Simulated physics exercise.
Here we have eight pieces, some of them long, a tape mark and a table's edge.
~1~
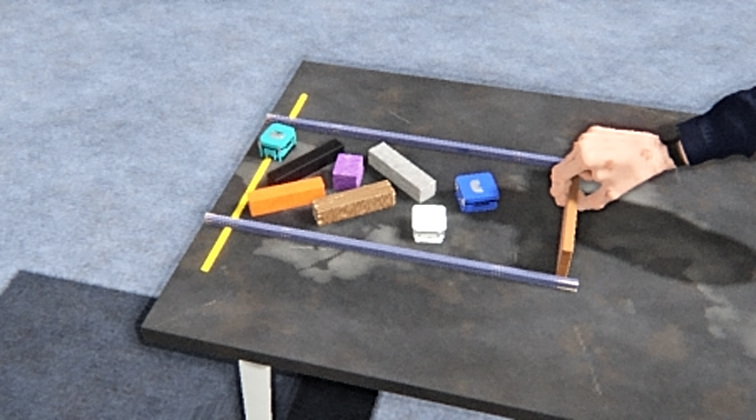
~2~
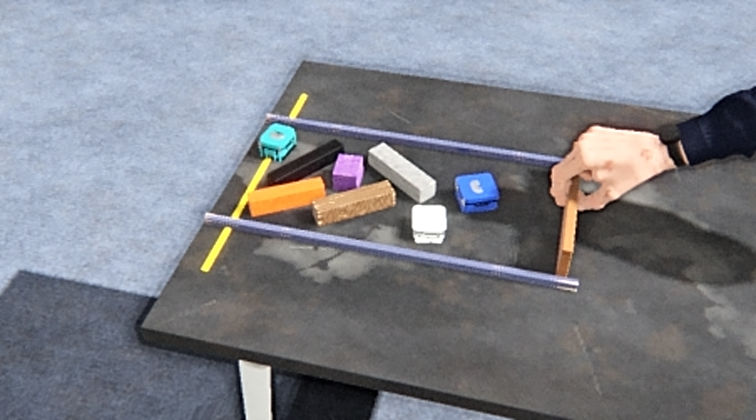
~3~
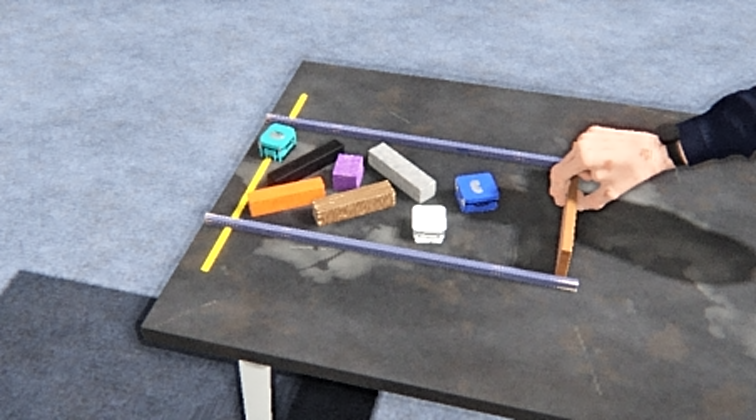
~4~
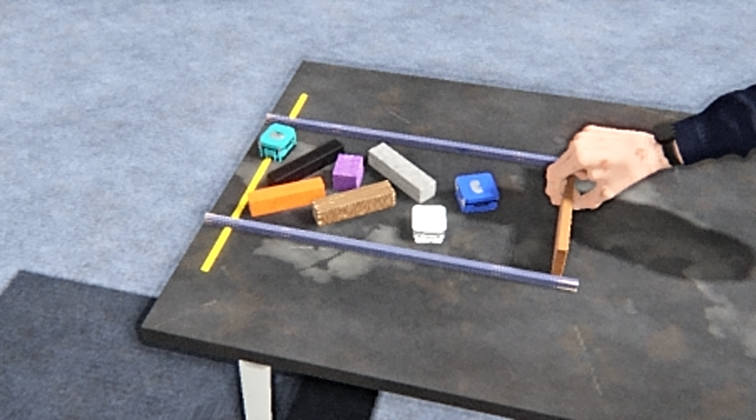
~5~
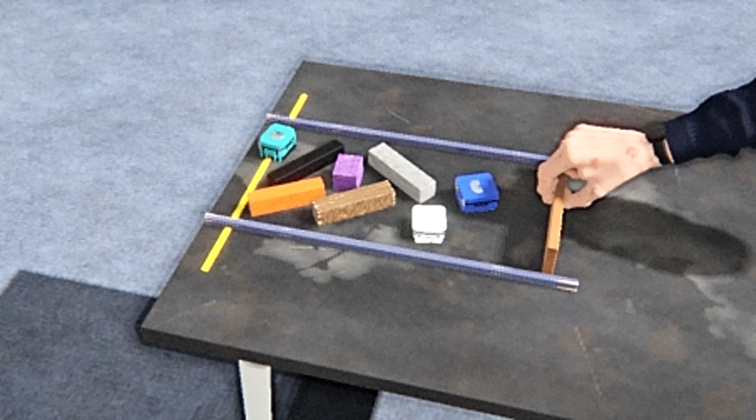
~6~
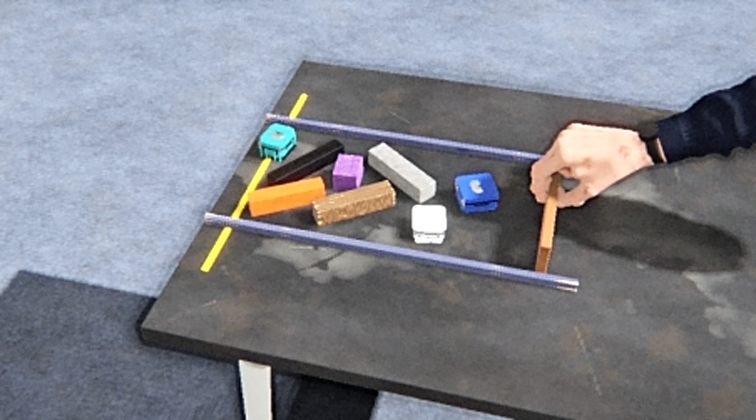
A hand in a dark sleeve holds an upright orange-brown board at the right of a dark tabletop, seen from above at an angle over a blue-grey floor. Between two long rails lie turquoise, blue and white cases, a purple block, and black, orange, brown and grey bars, with yellow tape at left. The hand first stays nearly still, then slides the board slightly left; everything else and the camera remain still.
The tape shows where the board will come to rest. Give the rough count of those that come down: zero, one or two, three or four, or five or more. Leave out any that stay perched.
Here the number that fall off is five or more.
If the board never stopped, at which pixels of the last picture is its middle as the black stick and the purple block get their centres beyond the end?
Its middle is around (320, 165) and around (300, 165).
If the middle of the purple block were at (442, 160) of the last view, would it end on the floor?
The purple block stays on.
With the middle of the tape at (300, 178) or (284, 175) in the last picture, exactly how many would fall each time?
In that order 2 and 4.
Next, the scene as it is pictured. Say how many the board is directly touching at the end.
It touches 2.
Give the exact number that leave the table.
It comes to 6.
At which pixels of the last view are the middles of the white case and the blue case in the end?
Near (231, 191) and (249, 153).
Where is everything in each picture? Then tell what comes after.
In the first picture, turquoise case (278, 143); orange bar (286, 196); black stick (307, 165); board (570, 207); tape (261, 171).
In the second picture, orange bar (286, 197); blue case (477, 194).
In the third picture, black stick (307, 165); board (570, 207).
In the fourth picture, turquoise case (278, 143); white case (429, 225).
In the fifth picture, orange bar (286, 197); grey bar (401, 172).
In the sixth picture, turquoise case (278, 143); orange bar (286, 197); black stick (307, 165); board (551, 204); tape (261, 171).
Soon after, none off yet; turquoise case at rest near (278, 143); orange bar at rest near (286, 197); black stick at rest near (307, 165).
At rest, the number that fall off is five or more; fallen, grey bar, brown bar, purple block, black stick, orange bar and turquoise case.
